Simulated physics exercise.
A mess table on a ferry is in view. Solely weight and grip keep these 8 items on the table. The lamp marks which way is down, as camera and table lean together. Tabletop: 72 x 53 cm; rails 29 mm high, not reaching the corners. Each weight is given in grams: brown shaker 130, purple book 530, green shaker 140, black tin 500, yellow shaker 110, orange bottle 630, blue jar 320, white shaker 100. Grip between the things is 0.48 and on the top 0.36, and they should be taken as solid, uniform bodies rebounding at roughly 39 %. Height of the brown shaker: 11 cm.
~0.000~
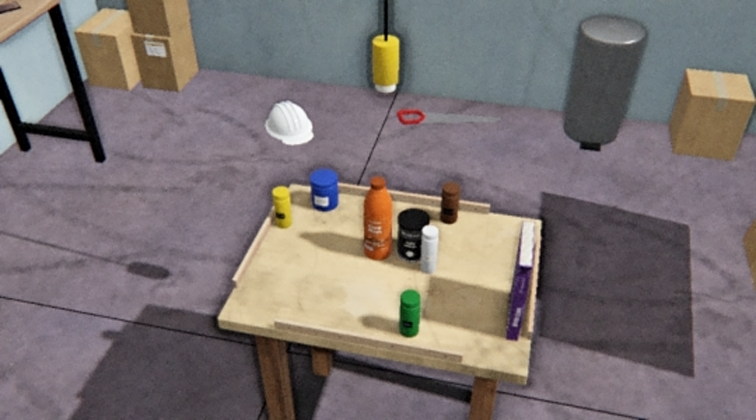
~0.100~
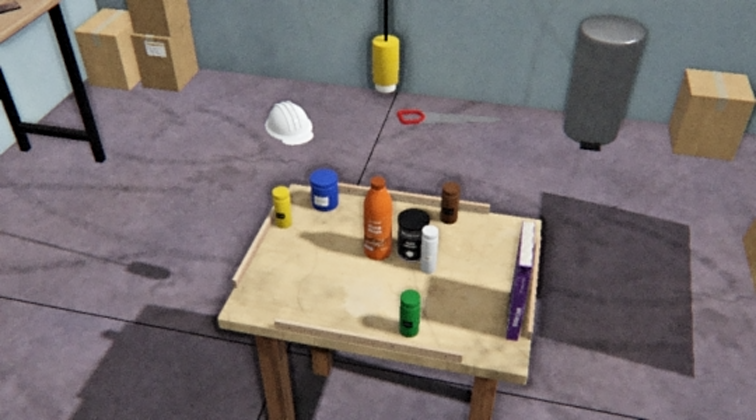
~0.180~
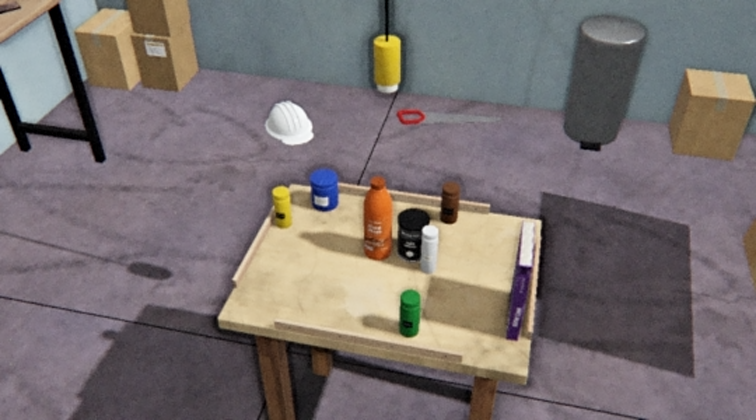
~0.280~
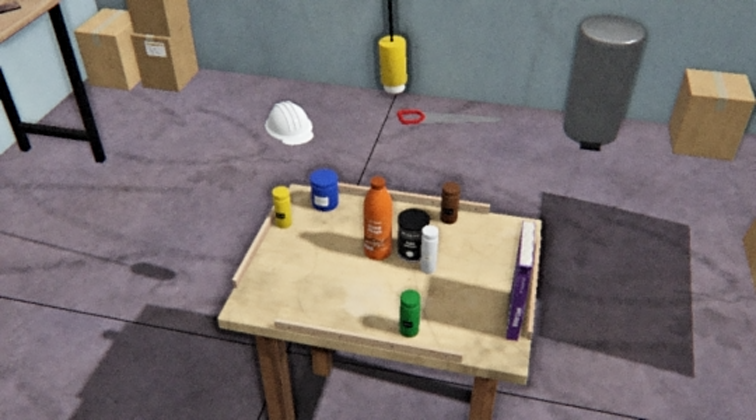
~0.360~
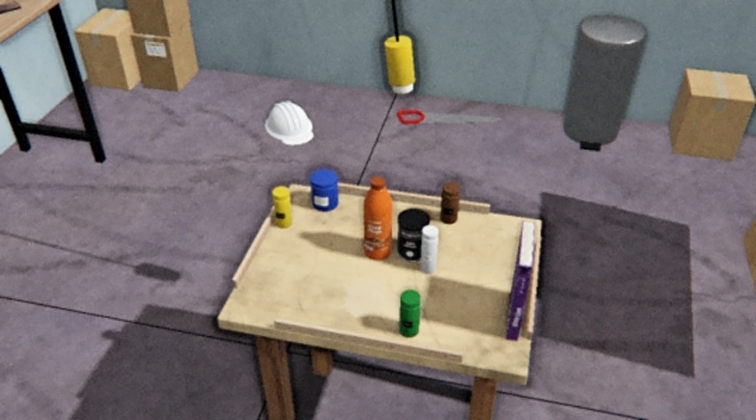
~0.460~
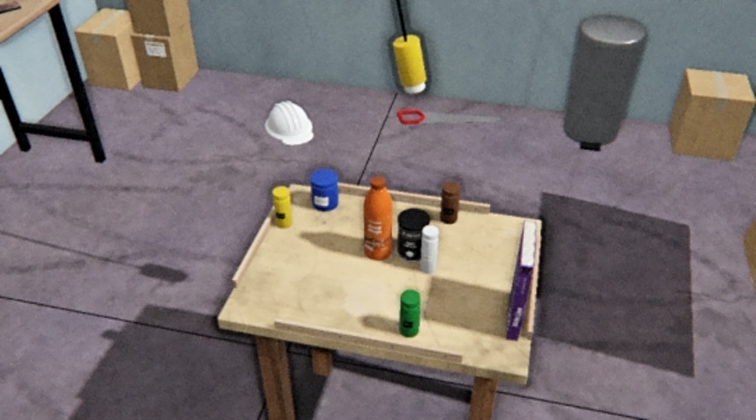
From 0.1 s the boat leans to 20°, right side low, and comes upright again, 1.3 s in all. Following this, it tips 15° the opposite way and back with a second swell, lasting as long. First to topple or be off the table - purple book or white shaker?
Of the two named, the former goes first.
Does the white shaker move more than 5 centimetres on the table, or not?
Outcome for the white shaker: Displaced.
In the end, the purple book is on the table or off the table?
Purple book: Goes out of bounds.
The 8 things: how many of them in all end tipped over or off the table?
My answer is 2.
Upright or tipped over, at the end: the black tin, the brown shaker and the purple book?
In the last frame the black tin remains up, the brown shaker remains up and the purple book does not stay up.
After 0.86 s, boat heeled 19°, right side down; purple book now off the table; white shaker tipped 21° from how it sat near (440, 251).
After 1.16 s, boat heeled 6°, right side down; white shaker on its side near (485, 272).
After 1.66 s, boat heeled 5°, left side down; white shaker on its side near (487, 273).
At rest (3.2 s), off the table, purple book; tipped over on the table, white shaker; the other 6 in place, give or take 5 cm. Seen from the same camera at the end, white shaker near (487, 273). Purple book went at 0.68 s; white shaker went at 0.92 s.
